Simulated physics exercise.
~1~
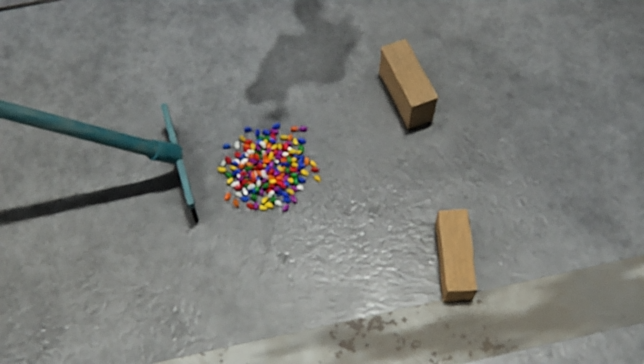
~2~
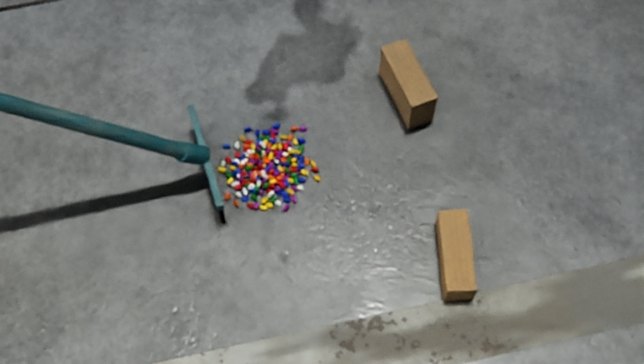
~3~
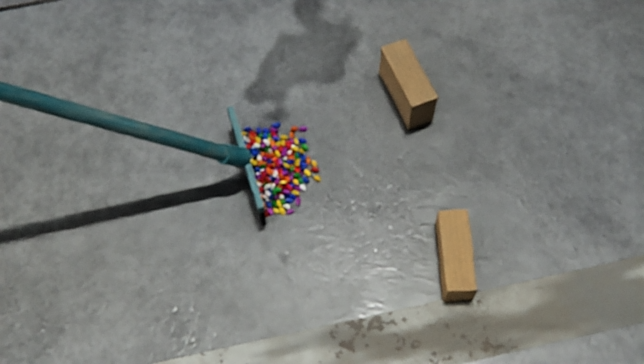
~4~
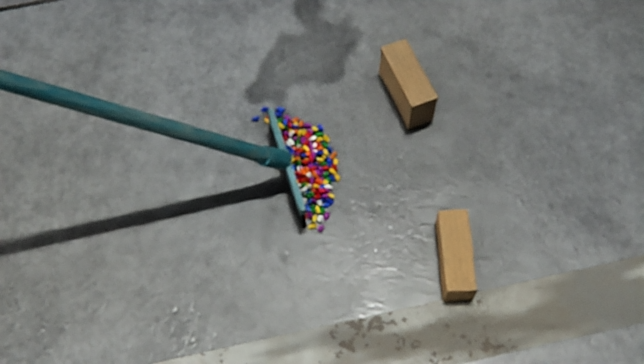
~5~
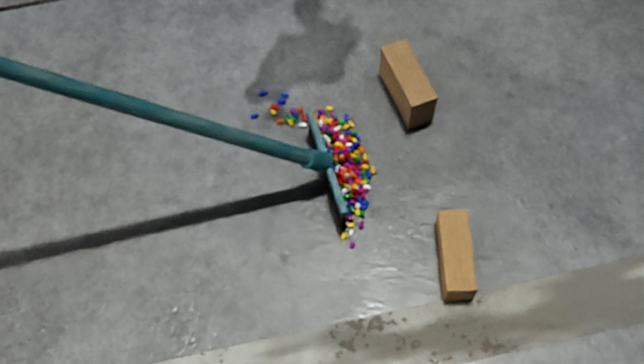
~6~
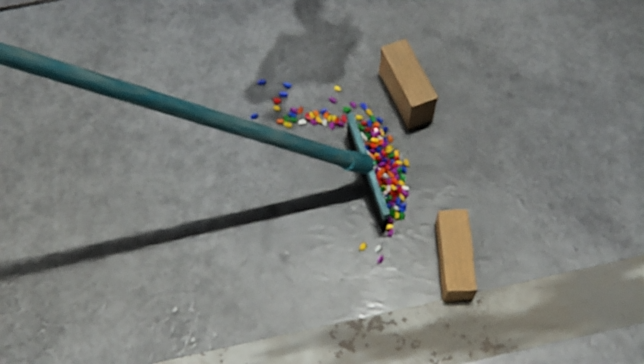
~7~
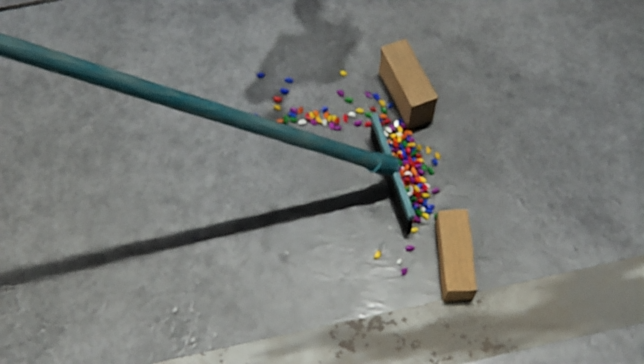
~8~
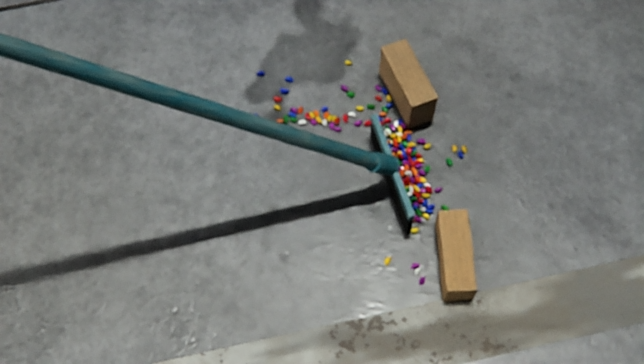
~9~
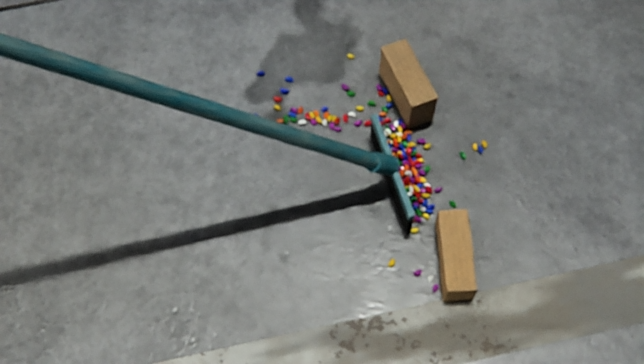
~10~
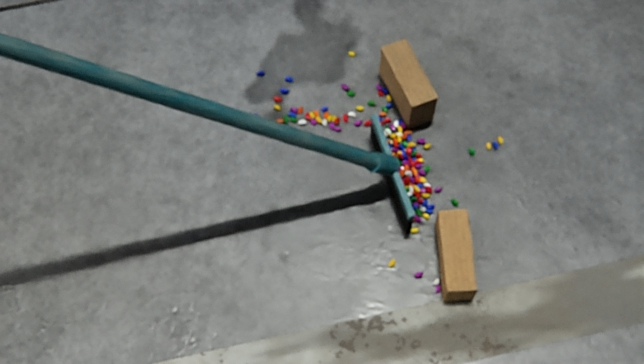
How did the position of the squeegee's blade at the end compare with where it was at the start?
The blade started to the left of the jelly bean pile, well away from the wooden blocks. By the end it was farther right, stopped just short of the gap between the blocks.
A green squeegee slid right across a gray floor, pushing a pile of colorful jelly beans toward two wooden blocks and leaving some trailing behind. It stopped just short of the gap, with most beans bunched against the blade and a few rolling through.
